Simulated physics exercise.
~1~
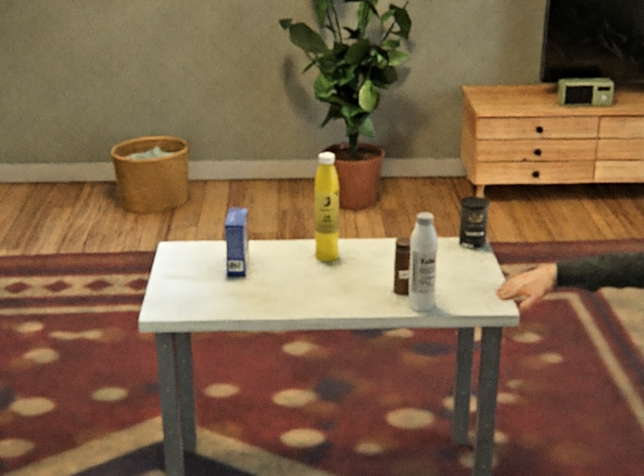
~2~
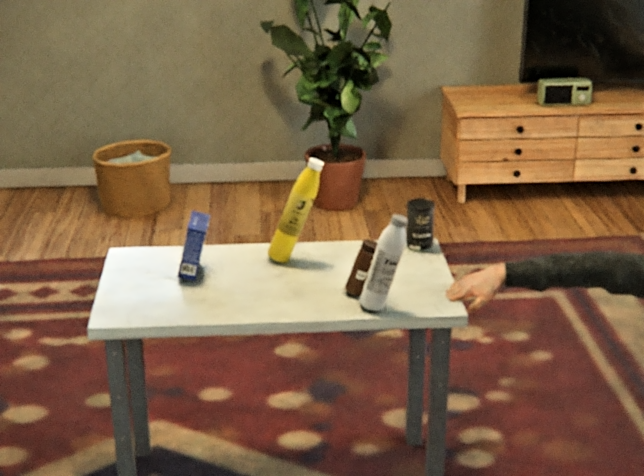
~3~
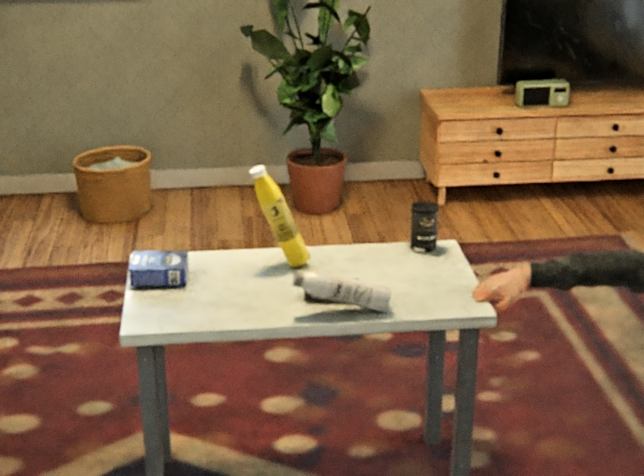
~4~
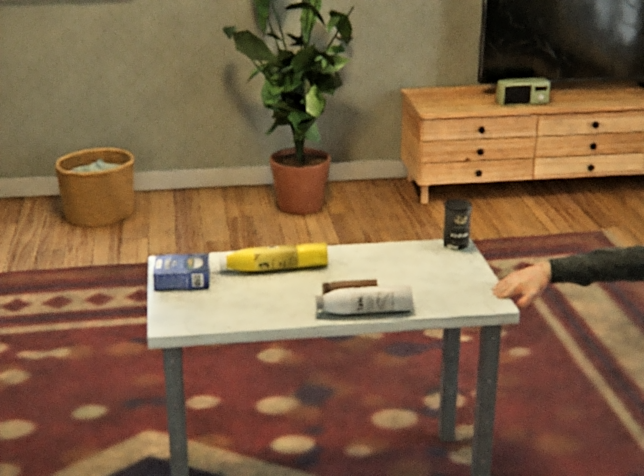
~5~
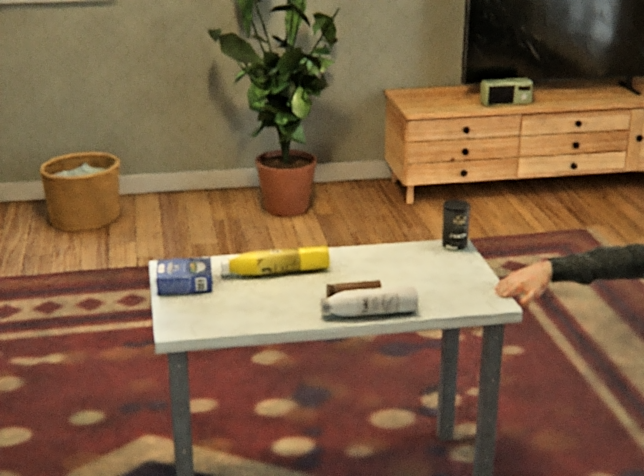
A hand gripping a light table's right edge jerked it left and then back right, making the bottles, brown shaker and blue packet lean and topple onto their sides, while only the black tin was still standing once everything lay still.
